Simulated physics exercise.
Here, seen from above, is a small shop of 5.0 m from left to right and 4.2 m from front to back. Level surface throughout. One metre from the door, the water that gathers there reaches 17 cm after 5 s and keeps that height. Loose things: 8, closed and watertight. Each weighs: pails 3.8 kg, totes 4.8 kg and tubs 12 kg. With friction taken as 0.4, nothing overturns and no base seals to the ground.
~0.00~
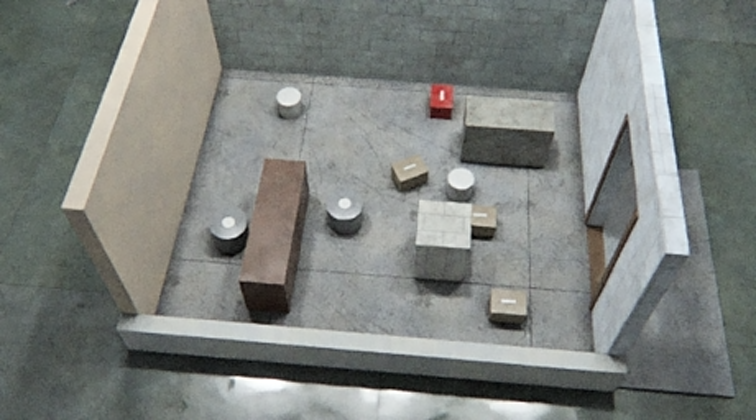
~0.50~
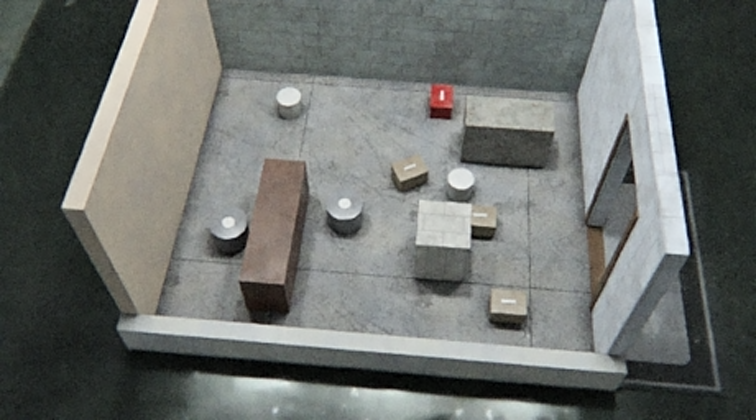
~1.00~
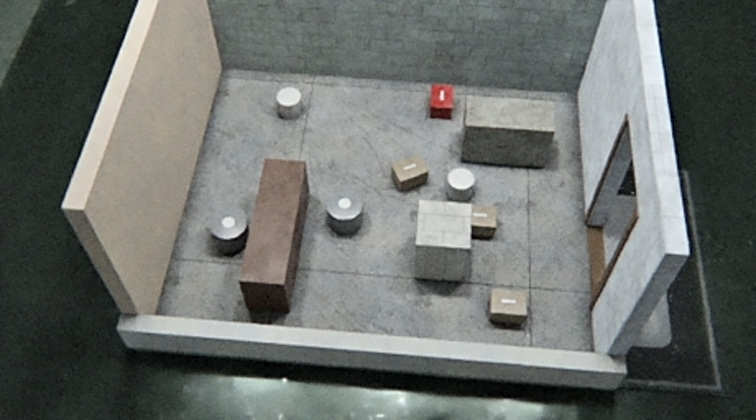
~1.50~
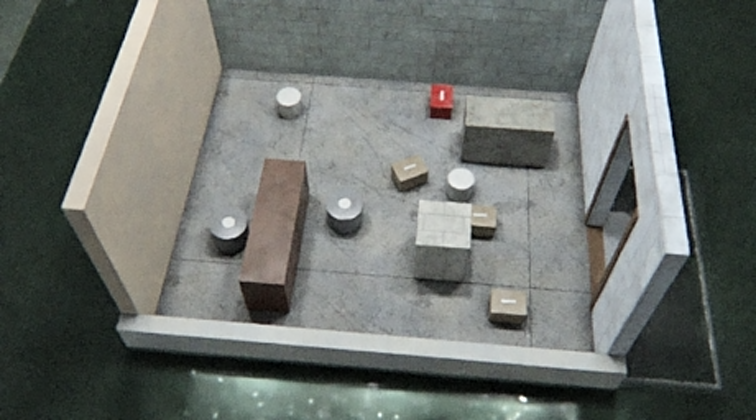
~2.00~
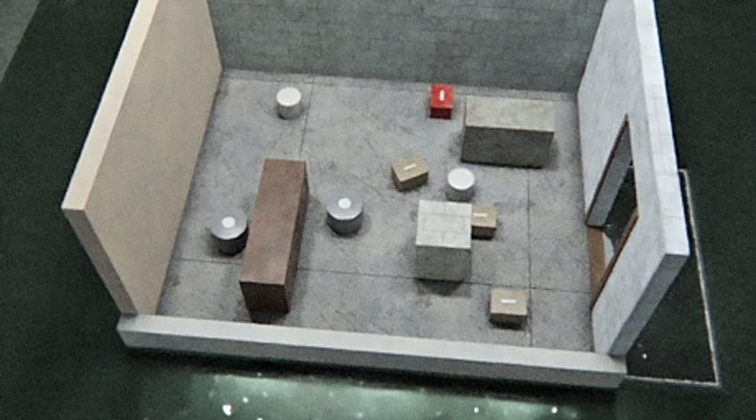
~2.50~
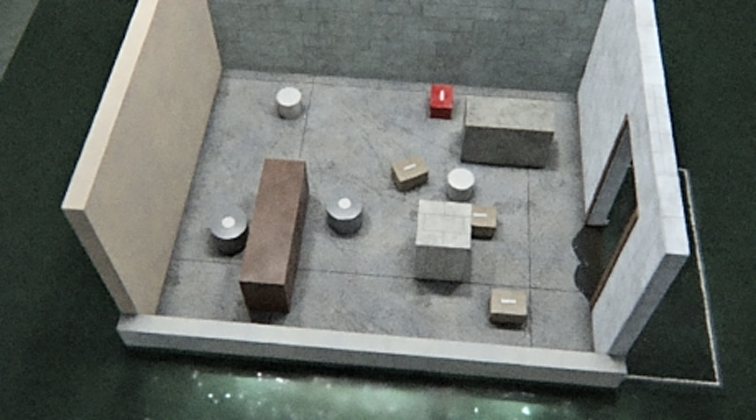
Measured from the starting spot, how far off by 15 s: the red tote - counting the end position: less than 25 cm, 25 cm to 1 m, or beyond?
My guess: It's a bit away from its start.
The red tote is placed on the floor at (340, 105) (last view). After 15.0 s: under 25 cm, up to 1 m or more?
Here it heads a good way off.
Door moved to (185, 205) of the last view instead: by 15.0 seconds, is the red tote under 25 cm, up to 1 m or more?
The red tote would go a long distance.
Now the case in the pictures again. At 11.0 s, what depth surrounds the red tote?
Depth: About 2 cm.
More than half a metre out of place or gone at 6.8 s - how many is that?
By then the count is 3.
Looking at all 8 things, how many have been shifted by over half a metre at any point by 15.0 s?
6.
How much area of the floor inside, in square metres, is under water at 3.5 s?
Roughly 1.0 m2.
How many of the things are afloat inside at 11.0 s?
2.
After 3.5 s the red tote is near (442, 96), 0.0 m from its start, aground; 0 afloat.
After 6.8 s the red tote is near (442, 96), 0.0 m from its start, aground; 1 afloat.
After 11.0 s the red tote is near (442, 96), 0.0 m from its start, aground; 2 afloat.
After 15.0 s the red tote is near (483, 98), 0.5 m from its start, aground; 4 afloat.
